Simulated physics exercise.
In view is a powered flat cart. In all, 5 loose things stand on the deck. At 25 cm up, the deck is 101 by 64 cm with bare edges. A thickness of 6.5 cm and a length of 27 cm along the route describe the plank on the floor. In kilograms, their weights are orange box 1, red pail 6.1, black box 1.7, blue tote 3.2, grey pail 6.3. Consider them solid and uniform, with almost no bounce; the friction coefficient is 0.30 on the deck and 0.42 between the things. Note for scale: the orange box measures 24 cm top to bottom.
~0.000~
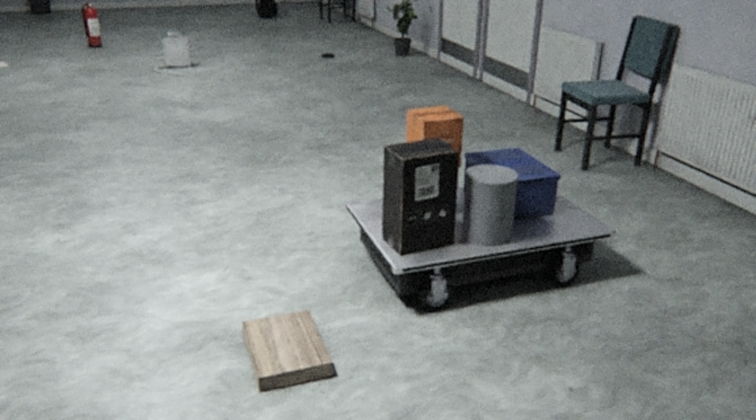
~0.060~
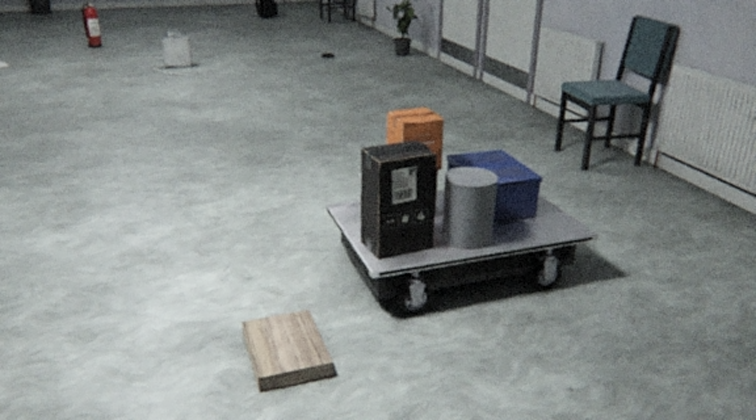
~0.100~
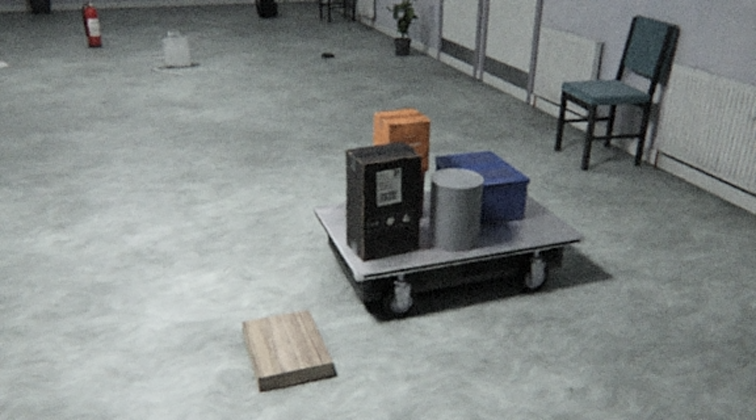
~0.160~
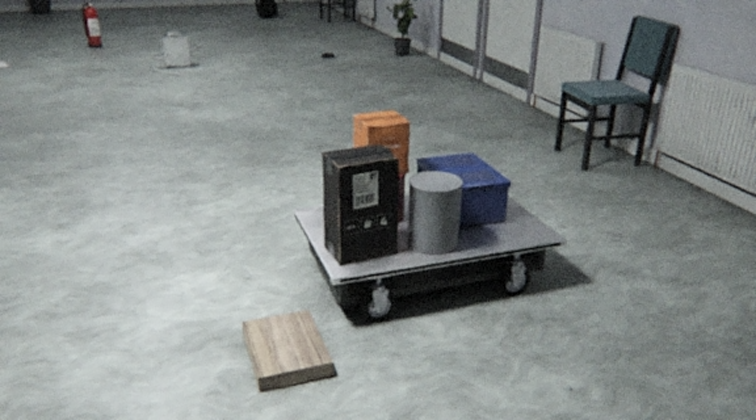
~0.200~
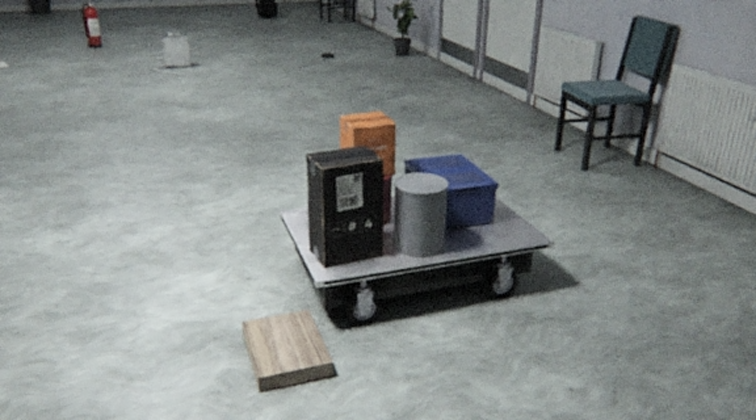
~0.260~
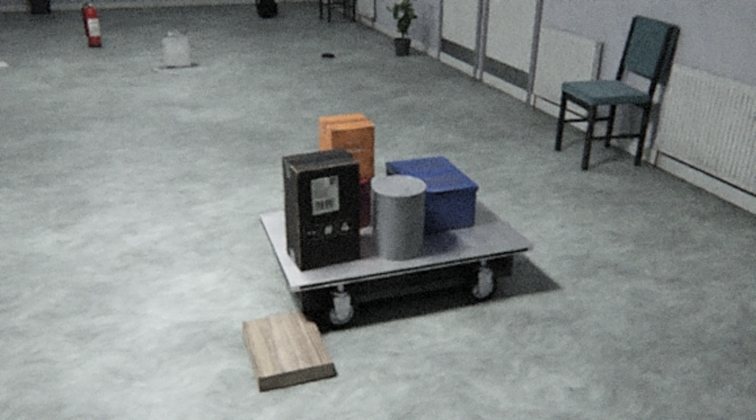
At first, a flat cart carrying a black box, an orange box, a blue tote and a grey pail stands to the right of a wooden plank on the floor. It then rolls steadily left with its load staying in place, and by the end its near left corner is close behind the plank.
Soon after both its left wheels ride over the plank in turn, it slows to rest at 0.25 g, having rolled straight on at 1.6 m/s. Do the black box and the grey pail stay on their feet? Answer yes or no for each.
Black box - no; grey pail - no.
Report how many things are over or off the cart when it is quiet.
Altogether, 3.
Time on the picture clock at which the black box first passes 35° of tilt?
Near 0.5 s.
By 0.66 s, cart 106 cm along; black box tilted 46° near (182, 191); grey pail tilted 14° near (249, 229); orange box tilted 6°.
By 1.06 s, cart 170 cm along; orange box now off the cart; grey pail on its side; black box tilted 26°.
By 1.46 s, cart 213 cm along; black box and grey pail now off the cart; blue tote 9 cm from its spot; red pail 7 cm from its spot.
When it is over (2.2 s), off the cart and tipped over, orange box, black box and grey pail; the other 2 within 10 cm of the start.
